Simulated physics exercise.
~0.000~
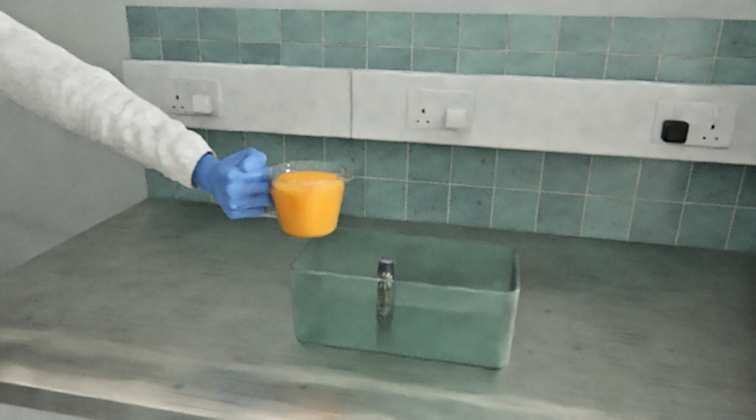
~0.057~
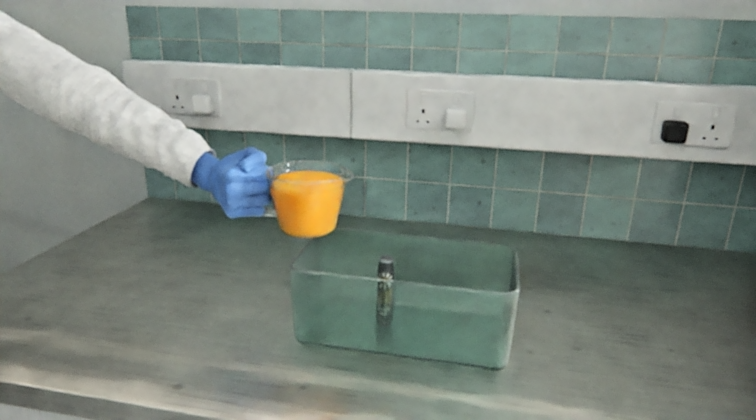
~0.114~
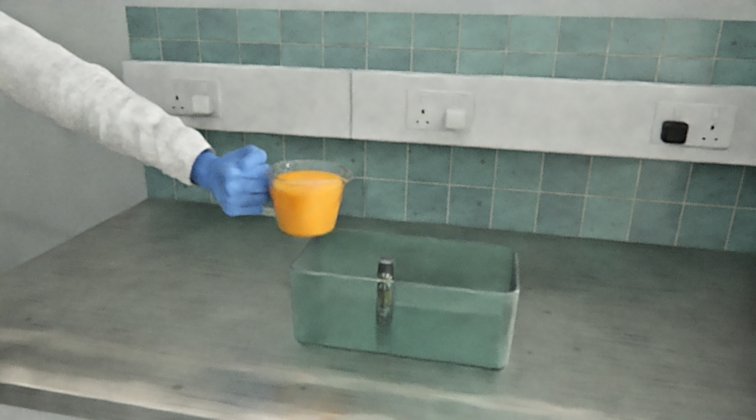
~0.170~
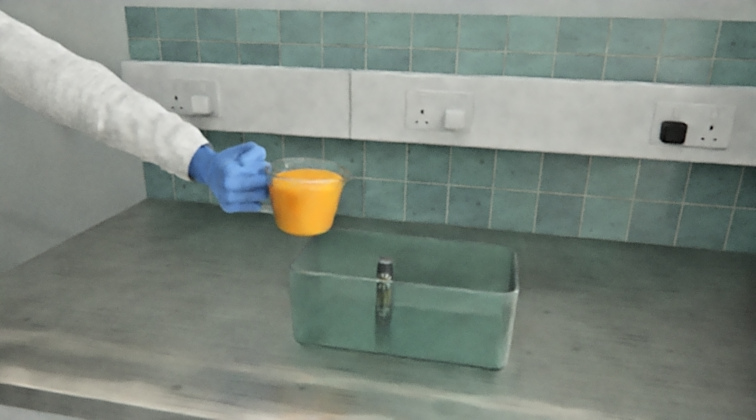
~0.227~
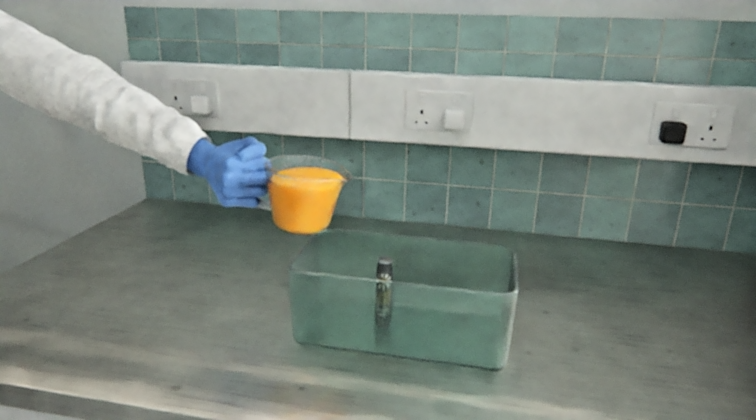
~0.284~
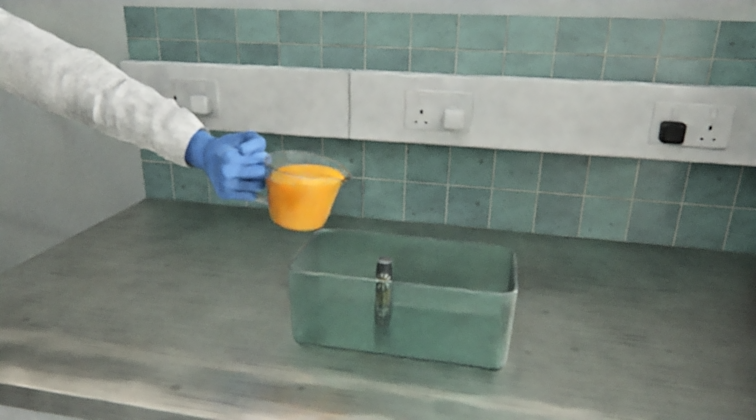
To begin with, a blue-gloved hand in a white sleeve holds a clear measuring jug of orange juice level, above and left of an empty long greenish basin with a small tin standing in it. The hand then slowly tilts the jug slightly to the right, while the basin and tin stay still.
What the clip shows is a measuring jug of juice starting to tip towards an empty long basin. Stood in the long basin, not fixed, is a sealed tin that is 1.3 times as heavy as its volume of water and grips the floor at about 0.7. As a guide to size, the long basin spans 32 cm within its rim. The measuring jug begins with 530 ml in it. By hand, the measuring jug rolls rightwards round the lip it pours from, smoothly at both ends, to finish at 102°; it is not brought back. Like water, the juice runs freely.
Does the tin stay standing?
It will stay erect.
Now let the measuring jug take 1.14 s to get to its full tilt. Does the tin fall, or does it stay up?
Then it holds its balance.
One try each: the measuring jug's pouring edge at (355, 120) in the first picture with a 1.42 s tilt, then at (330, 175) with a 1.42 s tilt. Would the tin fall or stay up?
In the first try it remains standing; in the second it comes down.
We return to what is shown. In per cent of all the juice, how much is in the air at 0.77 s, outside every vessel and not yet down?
Estimate: Some 22 % of the total.
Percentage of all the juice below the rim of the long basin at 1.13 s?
Near 68 per cent of the total.
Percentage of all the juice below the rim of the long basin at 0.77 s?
About 10%.
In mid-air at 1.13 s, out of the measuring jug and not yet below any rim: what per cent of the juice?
Close to 20 in every hundred parts.
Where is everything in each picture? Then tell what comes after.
It leans 0°; its right rim is at (353, 177); the juice meets the walls at (275, 177) and (344, 183); the long basin's rim runs from (306, 248) to (517, 270); the tin's top is at (387, 262), in the first picture.
It leans 0°; its right rim is at (353, 177); the juice meets the walls at (275, 177) and (344, 182), in the second picture.
It leans 2°; its right rim is at (353, 177); the juice meets the walls at (274, 176) and (344, 182), in the third picture.
It leans 4°; its right rim is at (352, 177); the juice meets the walls at (274, 175) and (343, 181), in the fourth picture.
It leans 6°; its right rim is at (352, 178); the juice meets the walls at (273, 174) and (344, 179), in the fifth picture.
It leans 10°; its right rim is at (351, 177); the juice meets the walls at (272, 171) and (344, 177), in the sixth picture.
By 0.77 s the tilt is 58° and 70 per cent is still to pour; the tin stands where it began.
By 1.13 s the tilt is 92° and 13 per cent is still to pour; the tin stands where it began.
By 1.51 s the tilt is 102° and 0 per cent is still to pour; the tin stands where it began.
By 1.92 s the tilt is 102° and 0 per cent is still to pour; the tin stands where it began.
At rest the tin stands where it began.
